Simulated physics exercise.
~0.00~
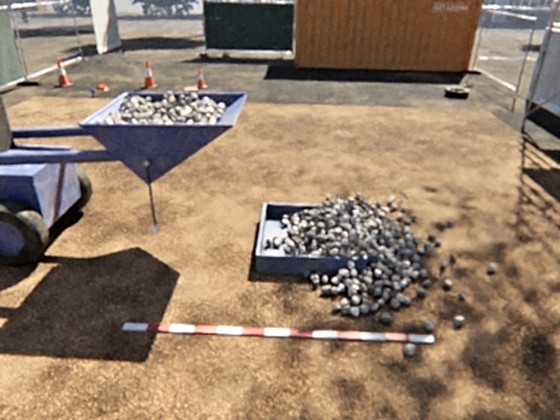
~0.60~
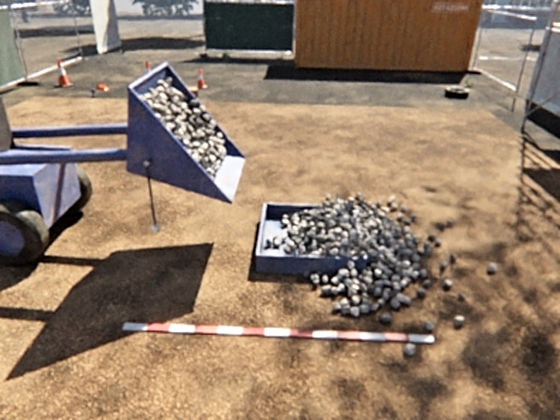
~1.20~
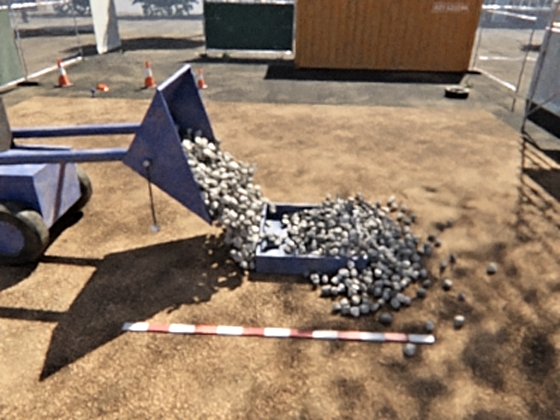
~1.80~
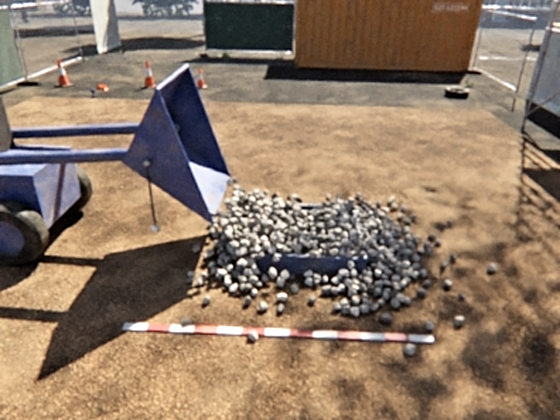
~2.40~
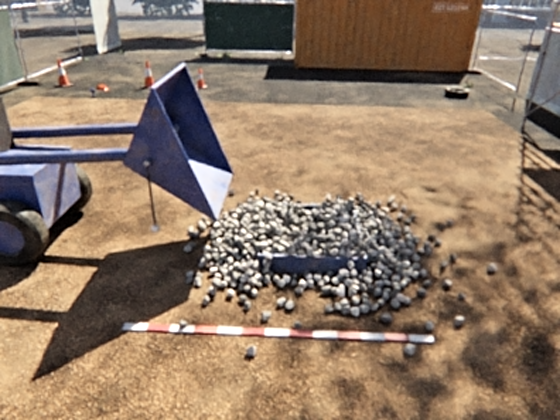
A blue loader with a wide steel bucket full of grey stones stands at the left of a sunlit dirt yard, seen from slightly above. Right of it, a low blue bin sits half buried under an earlier heap of stones, with a red and white striped staff in front and orange cones, fencing and an orange-brown container behind. The bucket tips steeply forward and stones pour from its lip, landing short of the bin and in it. The bucket empties and stays tilted down, while the stones lie in a broad heap around the bin, a few reaching the staff.
